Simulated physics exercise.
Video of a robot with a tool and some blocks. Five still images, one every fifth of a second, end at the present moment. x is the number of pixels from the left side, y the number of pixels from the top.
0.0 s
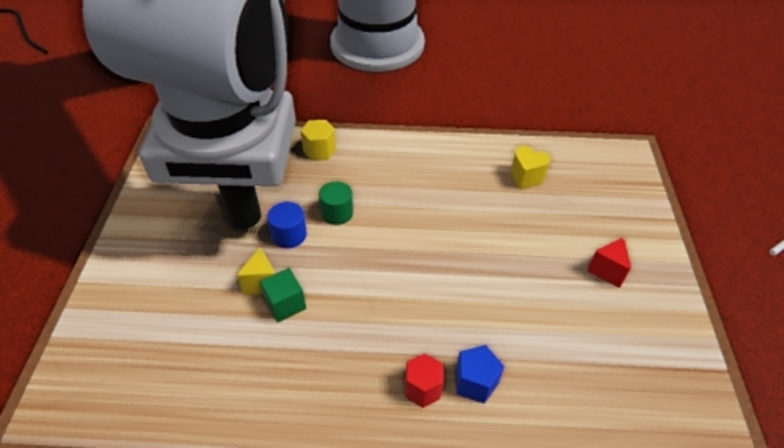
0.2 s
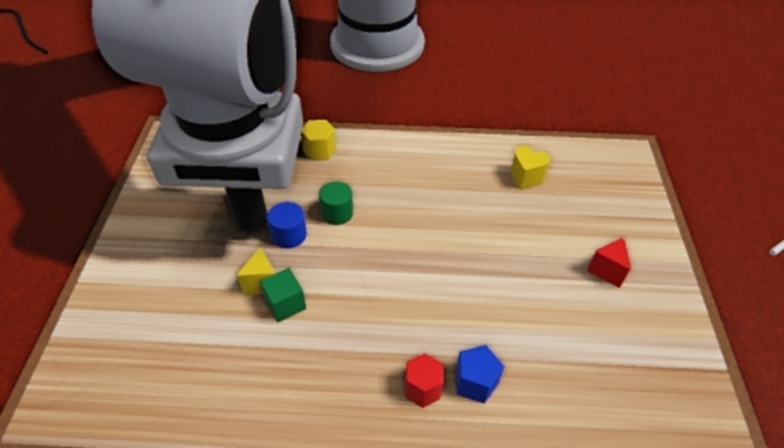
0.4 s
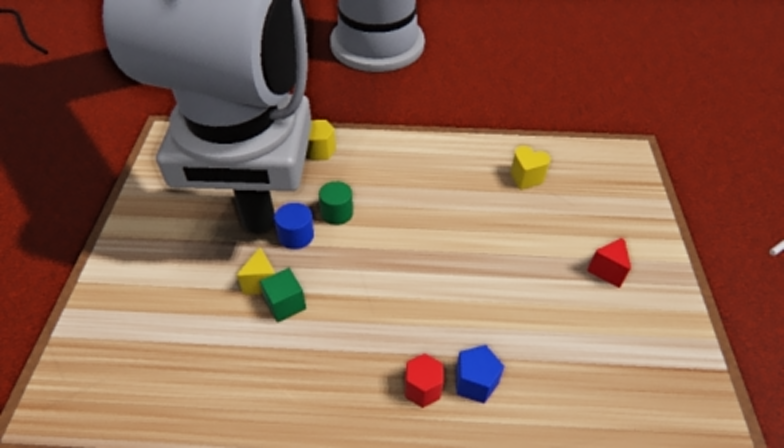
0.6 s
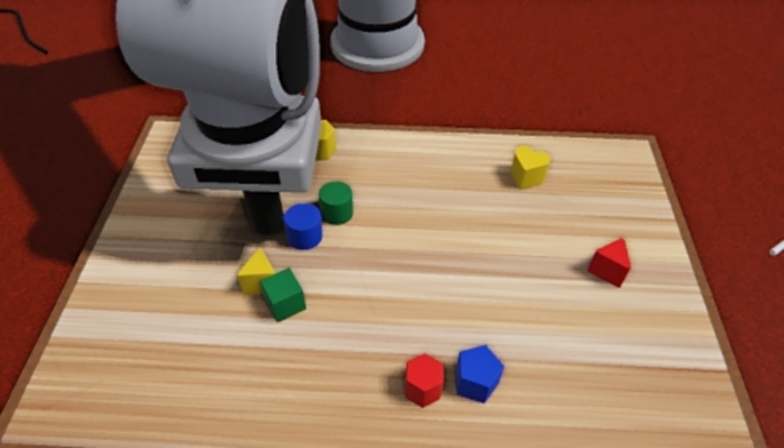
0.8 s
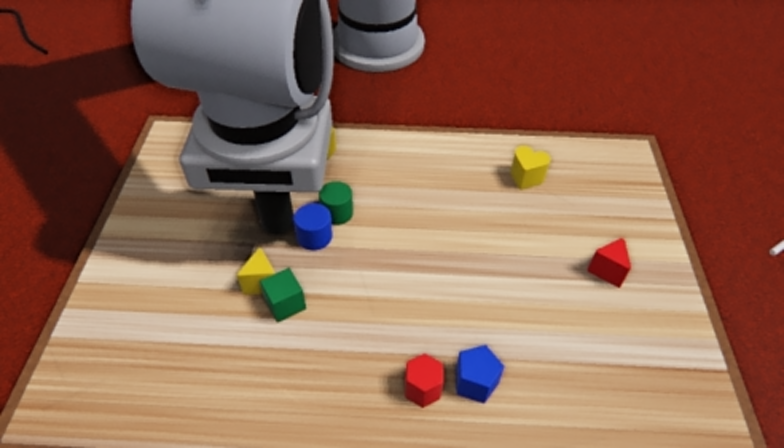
In this clip, a robot arm above a wooden board with colored blocks moves its black tool slowly to the right, reaching the blue cylinder and pushing it a short way right, while the other blocks stay still.
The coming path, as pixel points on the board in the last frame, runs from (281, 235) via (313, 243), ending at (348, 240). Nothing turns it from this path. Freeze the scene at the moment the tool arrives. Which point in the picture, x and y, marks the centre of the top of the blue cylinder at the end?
I think it will end close to (382, 216).
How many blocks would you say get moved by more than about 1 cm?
I foresee one block being moved.
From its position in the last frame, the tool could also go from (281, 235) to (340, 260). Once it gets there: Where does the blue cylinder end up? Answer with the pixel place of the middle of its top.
The answer is (366, 222).
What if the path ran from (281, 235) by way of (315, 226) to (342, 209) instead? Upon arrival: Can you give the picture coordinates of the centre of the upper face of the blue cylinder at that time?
The answer is (353, 214).
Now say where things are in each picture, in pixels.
The first frame shows tip of the tool (245, 217), middles of tops, blue cylinder (285, 214), green cylinder (335, 192).
The second frame shows tool (252, 219), nothing pushed.
The third frame shows tool (260, 221), blue cylinder (293, 215).
The fourth frame shows tool (268, 222), blue cylinder (302, 216).
The fifth frame shows tool (278, 222), blue cylinder (312, 216), green cylinder (335, 192).
What follows on the original path. Halfway along, tool (311, 231); blue cylinder (346, 219).
At the end, tool (347, 228); blue cylinder (382, 216); green cylinder unmoved.
